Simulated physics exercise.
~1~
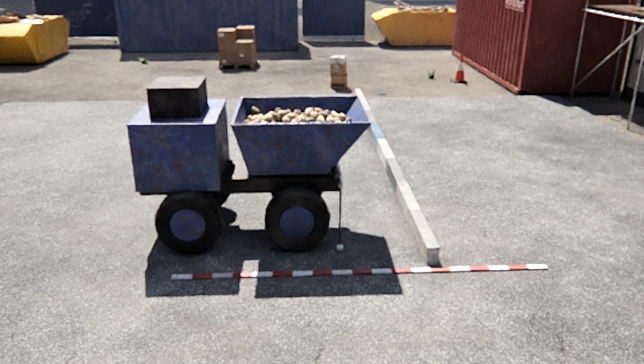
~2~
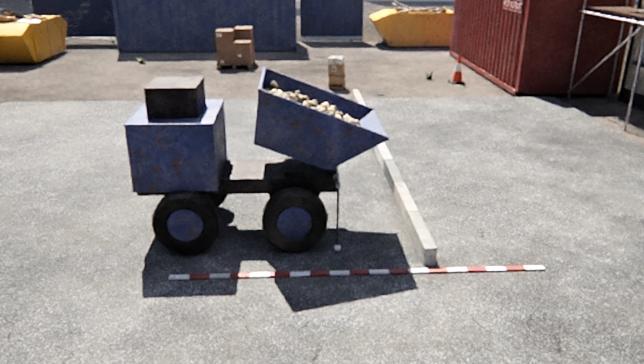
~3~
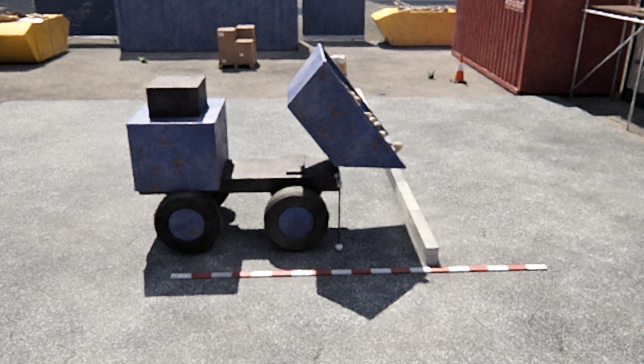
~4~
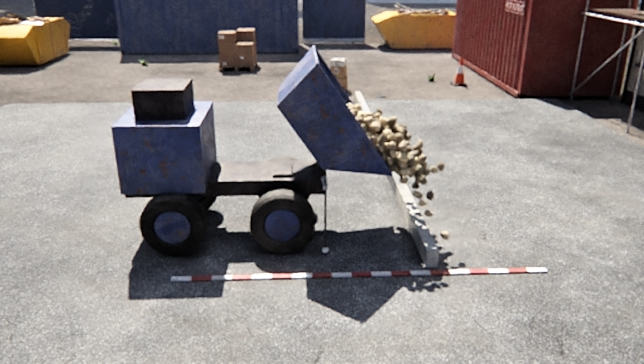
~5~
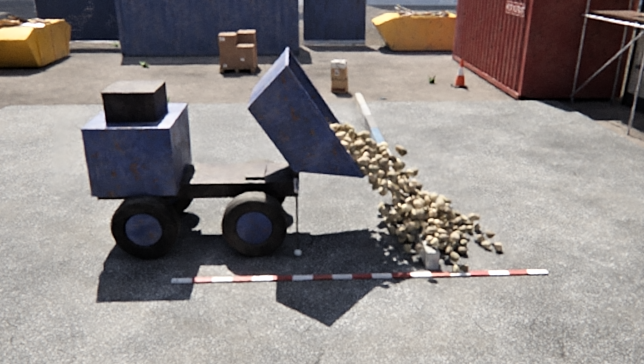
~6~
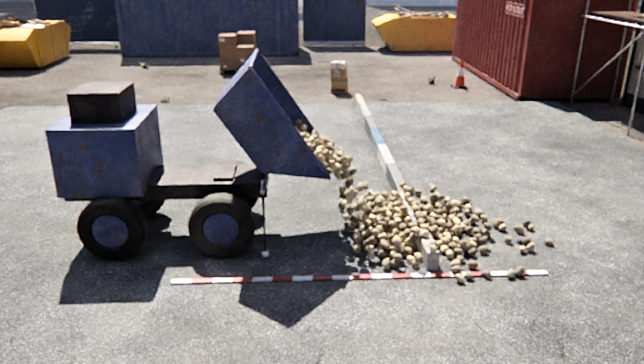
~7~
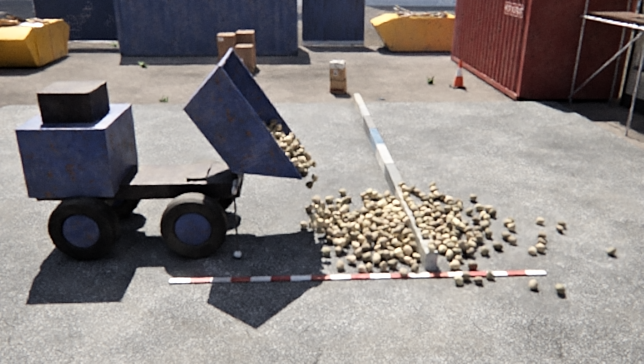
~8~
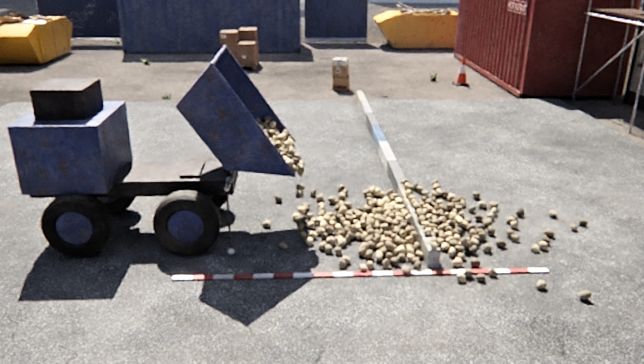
A blue dumper tipped its skip steeply to the right and rolled back to the left as pale cobbles poured out, leaving a wide pile spread across both sides of a low kerb, with some stones still sitting in the raised skip.
